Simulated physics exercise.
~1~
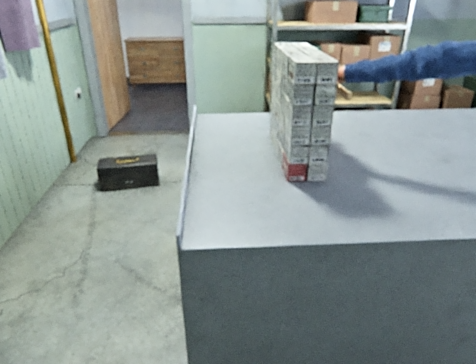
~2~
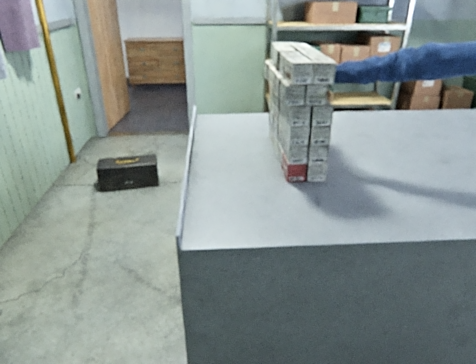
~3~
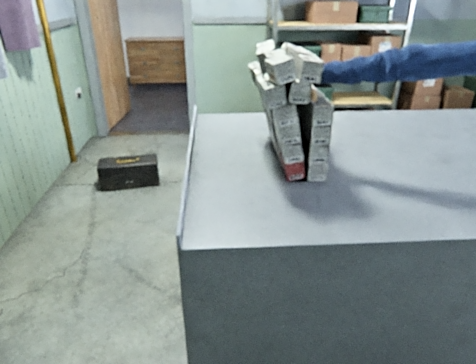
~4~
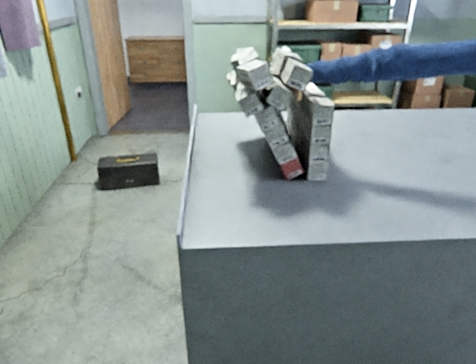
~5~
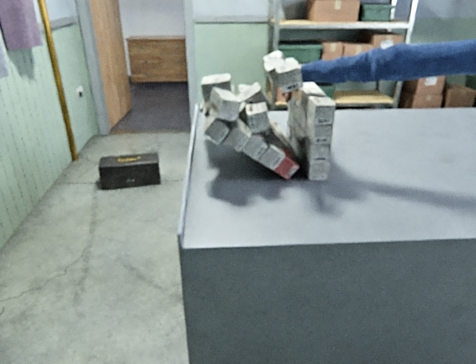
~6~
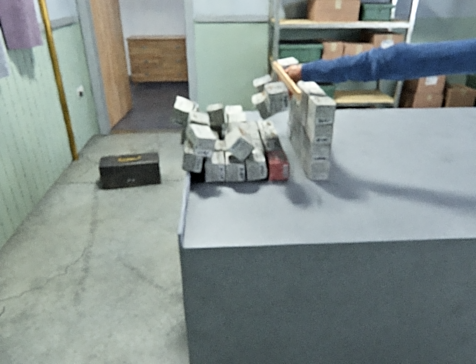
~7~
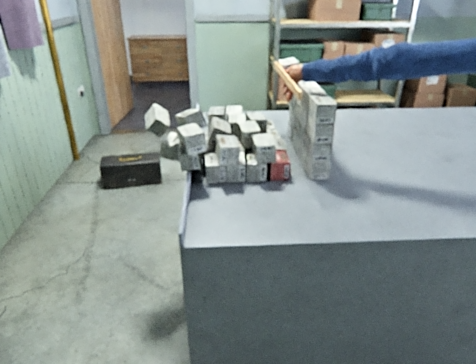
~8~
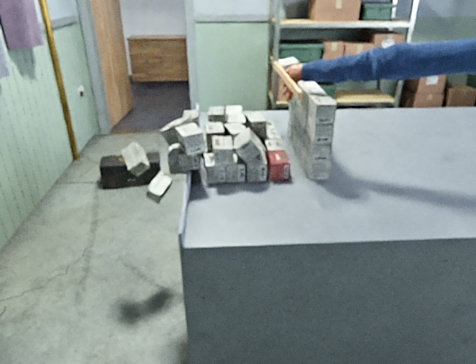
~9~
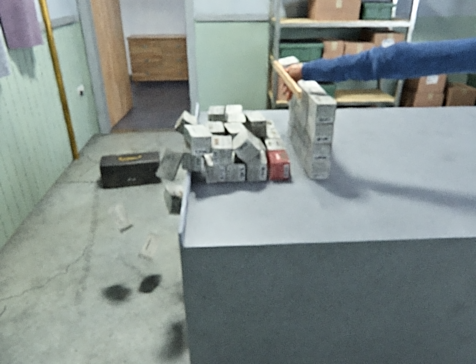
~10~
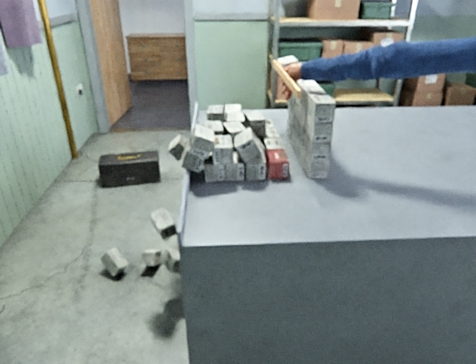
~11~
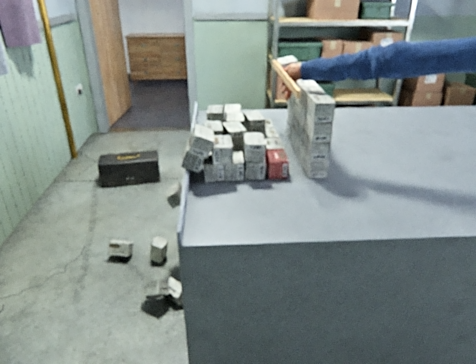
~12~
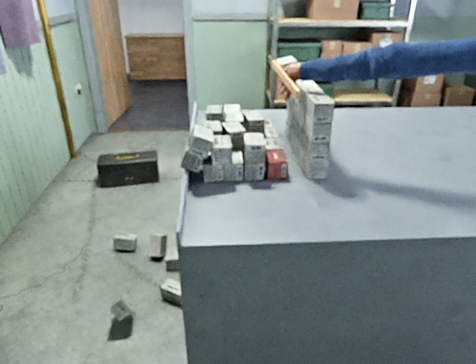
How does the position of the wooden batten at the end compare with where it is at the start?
At the start the batten is farther right, behind the intact block. By the end it has moved left and is held still by the part of the block that remains standing.
